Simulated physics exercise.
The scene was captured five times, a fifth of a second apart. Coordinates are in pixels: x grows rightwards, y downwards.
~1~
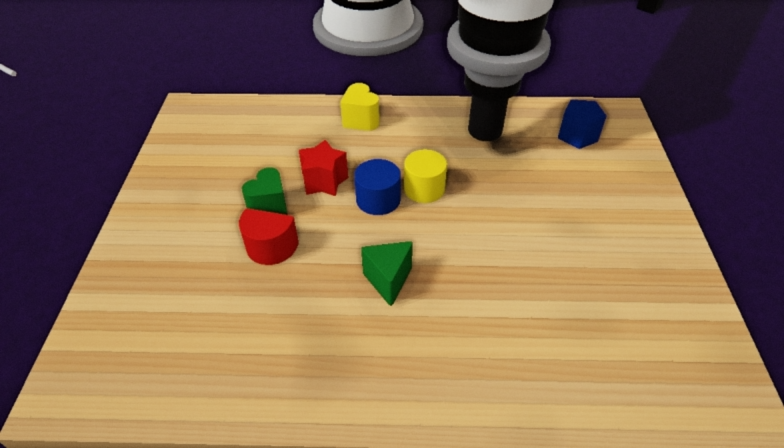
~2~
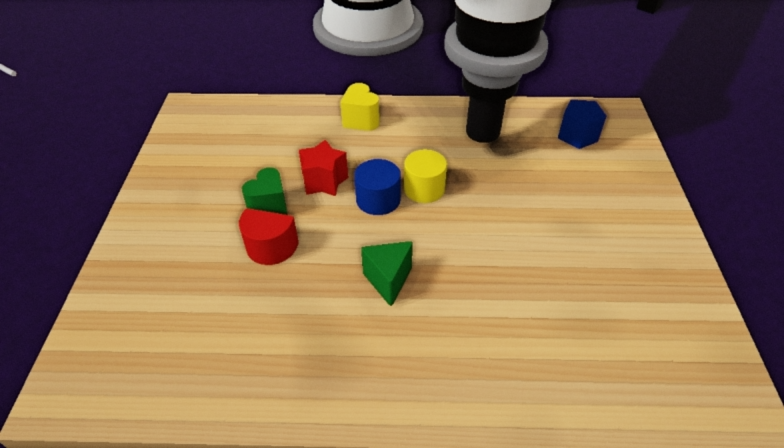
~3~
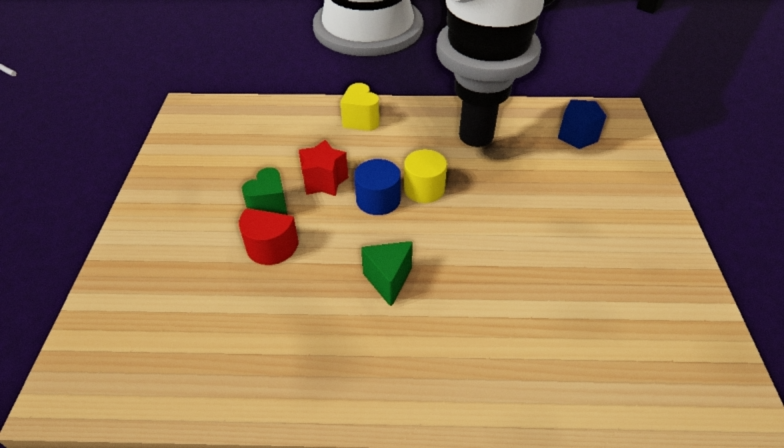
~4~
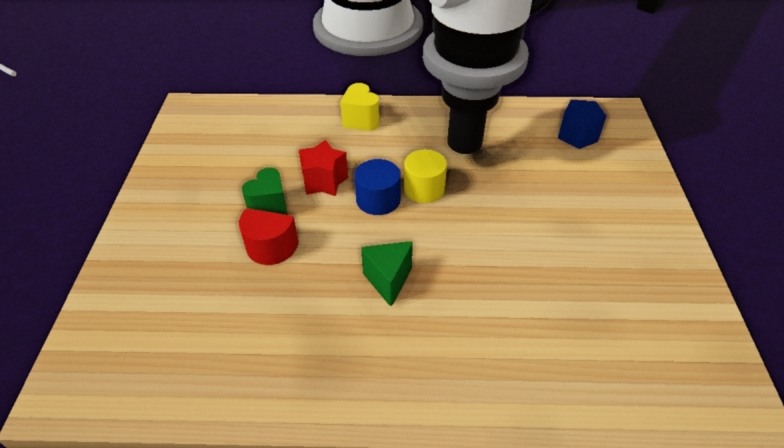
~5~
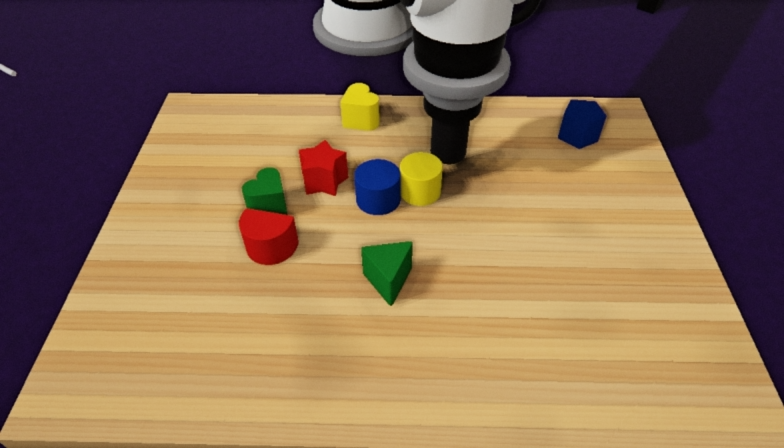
In this clip, a robot arm with a black rod moves left and slightly toward the viewer over a wooden board of coloured blocks, then nudges the yellow round block slightly left beside the blue one; the other blocks stay still.
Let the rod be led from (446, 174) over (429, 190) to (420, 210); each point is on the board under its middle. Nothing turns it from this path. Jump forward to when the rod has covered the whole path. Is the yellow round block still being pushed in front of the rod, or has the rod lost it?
My guess is it keeps its place ahead of the rod.
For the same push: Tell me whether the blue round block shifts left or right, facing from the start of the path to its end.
It gets pushed right.
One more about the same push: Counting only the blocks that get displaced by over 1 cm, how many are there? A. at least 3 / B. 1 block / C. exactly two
It's C.
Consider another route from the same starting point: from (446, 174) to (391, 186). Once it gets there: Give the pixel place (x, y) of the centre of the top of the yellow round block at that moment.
It should be at (389, 187) by then.
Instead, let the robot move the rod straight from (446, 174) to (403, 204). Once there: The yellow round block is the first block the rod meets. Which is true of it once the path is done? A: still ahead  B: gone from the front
The answer is A.
What follows on the original path. Halfway along, rod (430, 170); blue round block (357, 182); yellow round block (402, 183).
At the end, rod (421, 191); blue round block (346, 186); green triangle still; yellow round block (387, 201).
